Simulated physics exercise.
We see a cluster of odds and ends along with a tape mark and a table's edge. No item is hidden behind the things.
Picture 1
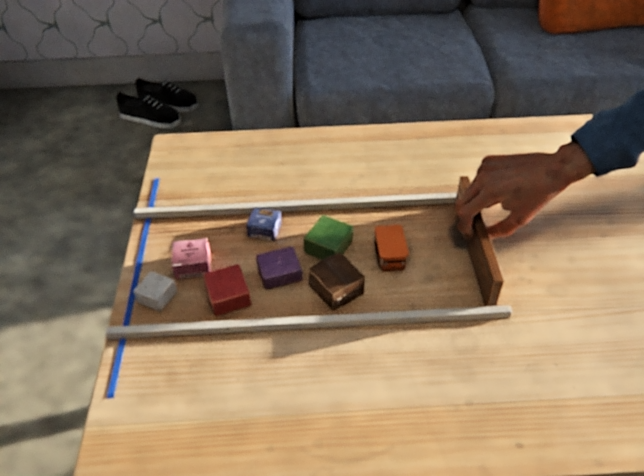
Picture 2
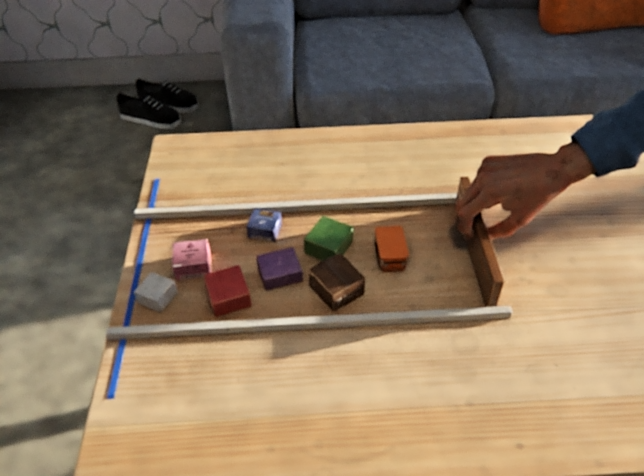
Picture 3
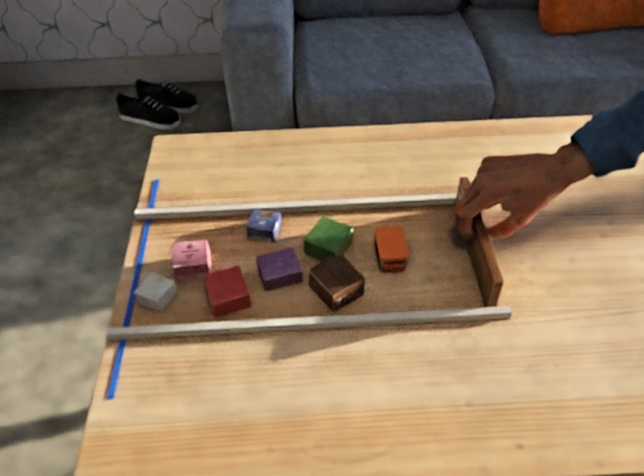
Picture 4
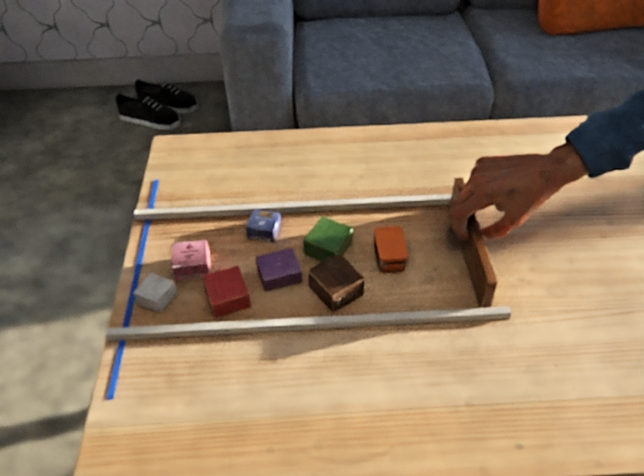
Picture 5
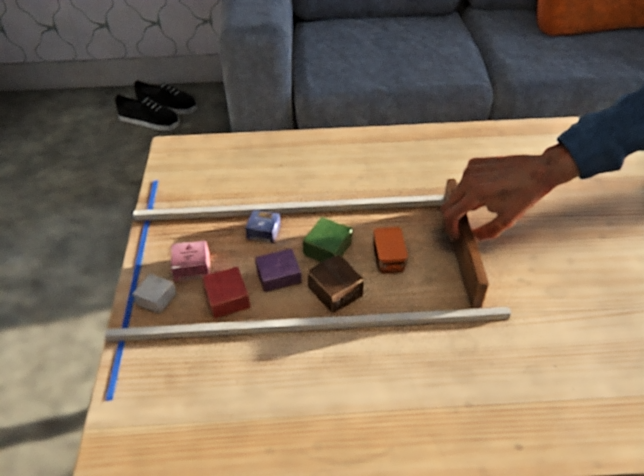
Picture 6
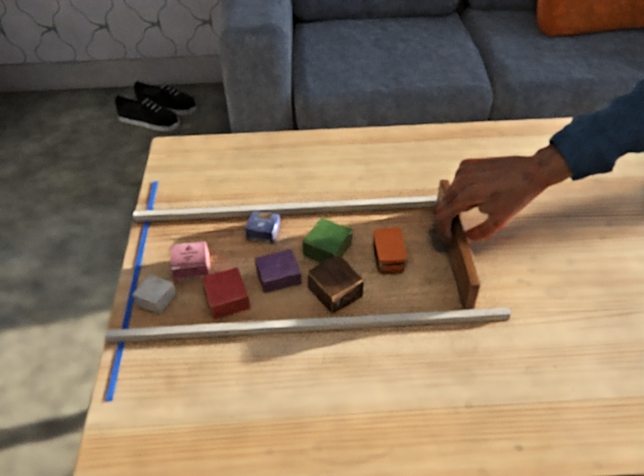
The clip opens on small colourful blocks and boxes lying between two pale rails on a wooden table, with blue tape at the left and a hand gripping an upright board at the right. The hand stays still at first, then slides the board slightly left, while the blocks remain in place.
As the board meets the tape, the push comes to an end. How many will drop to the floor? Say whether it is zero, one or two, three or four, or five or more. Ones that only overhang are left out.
It is five or more.
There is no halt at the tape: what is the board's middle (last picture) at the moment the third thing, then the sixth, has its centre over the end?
At (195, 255) for the third, at (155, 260) for the sixth.
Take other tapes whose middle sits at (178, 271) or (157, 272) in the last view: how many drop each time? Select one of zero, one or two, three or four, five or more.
At the first spot it would be 3 or 4, and at the second five or over.
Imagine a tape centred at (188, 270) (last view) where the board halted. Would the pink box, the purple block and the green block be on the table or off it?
Pink box drops, purple block remains, green block remains.
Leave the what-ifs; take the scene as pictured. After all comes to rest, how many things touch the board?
It's 1 of them.
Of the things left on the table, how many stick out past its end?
1.
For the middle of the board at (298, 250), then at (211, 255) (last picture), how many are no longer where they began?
Moved so far: 6, later 8.
A little later, none off yet; white block at rest near (155, 295); pink box at rest near (190, 262); red block at rest near (226, 293).
Next, none off yet; white block shifted about its own width near (126, 290); pink box shifted about its own width near (151, 260); red block shifted well along near (153, 304).
When it is over, the number that fall off is five or more; down, brown box, green block, purple block, blue box, red block, pink box and white block.
